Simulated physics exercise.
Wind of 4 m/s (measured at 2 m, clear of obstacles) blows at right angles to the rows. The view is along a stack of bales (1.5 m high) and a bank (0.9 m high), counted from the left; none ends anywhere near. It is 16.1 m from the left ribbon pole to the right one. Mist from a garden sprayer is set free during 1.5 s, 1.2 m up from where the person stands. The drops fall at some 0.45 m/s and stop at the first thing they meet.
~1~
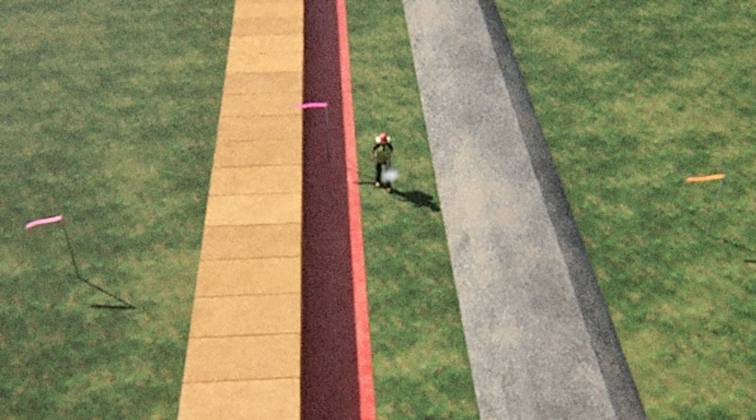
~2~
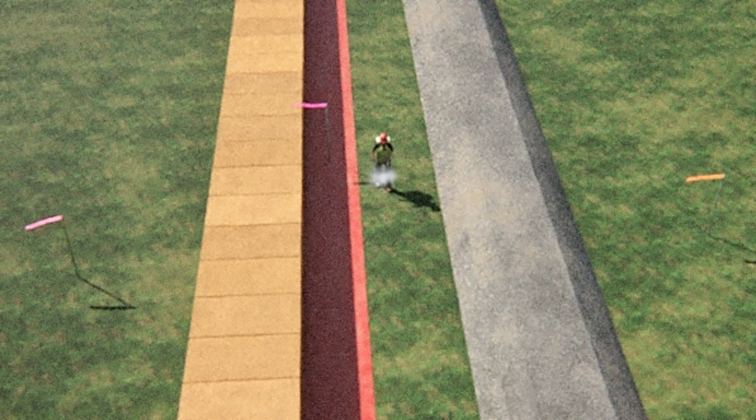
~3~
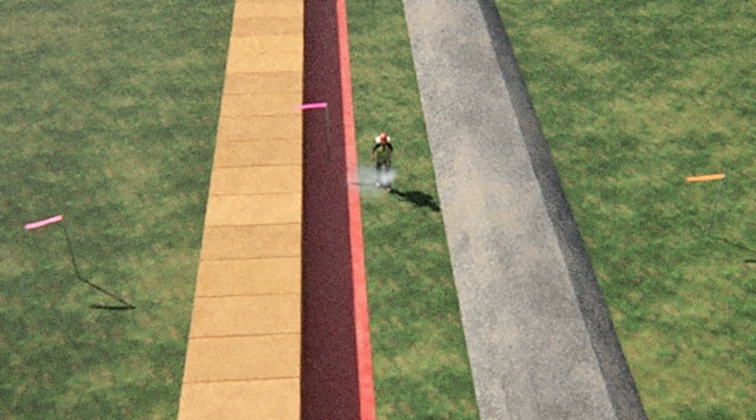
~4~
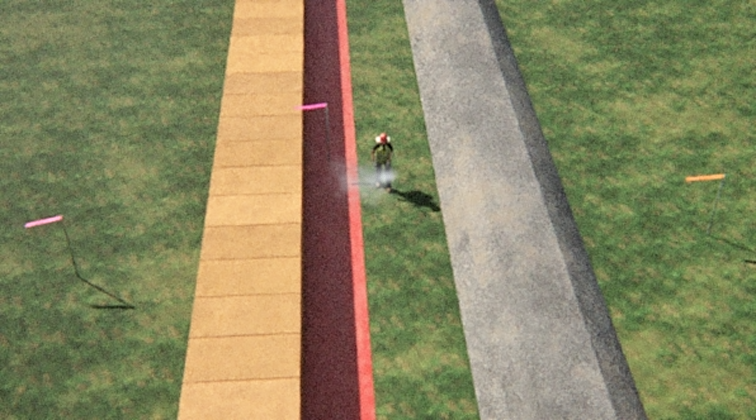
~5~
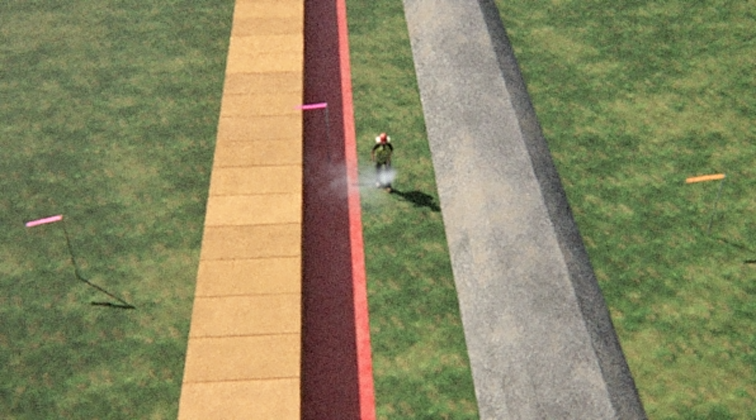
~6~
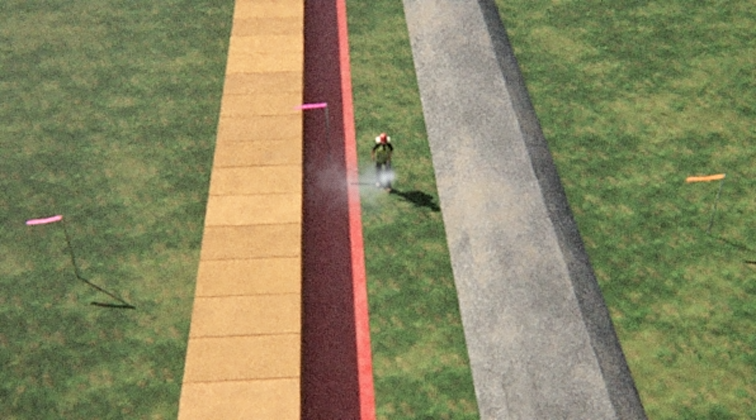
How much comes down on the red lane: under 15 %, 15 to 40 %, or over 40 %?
The share landing there is from 15 to 40 %.
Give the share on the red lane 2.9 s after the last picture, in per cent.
Some 25 per cent.
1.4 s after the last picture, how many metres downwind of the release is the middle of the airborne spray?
About 1.5 m.
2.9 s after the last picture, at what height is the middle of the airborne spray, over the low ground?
About 0.8 m.
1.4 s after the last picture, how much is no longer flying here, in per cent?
About 35 %.
Then, 1.4 s after the last picture, 9 % lies on the red lane; 35 % has touched down or left; the middle of what still flies is 0.7 m above the low ground, near (337, 193).
Then, 2.9 s after the last picture, 26 % lies on the red lane; 75 % has touched down or left; the middle of what still flies is 0.8 m above the low ground, near (308, 190).
Then, 6.9 s after the last picture, 31 % lies on the red lane; 95 % has touched down or left.
Then, 18.9 s after the last picture, 31 % lies on the red lane; 100 % has touched down or left.
Then, 43.9 s after the last picture, 31 % lies on the red lane; 100 % has touched down or left.
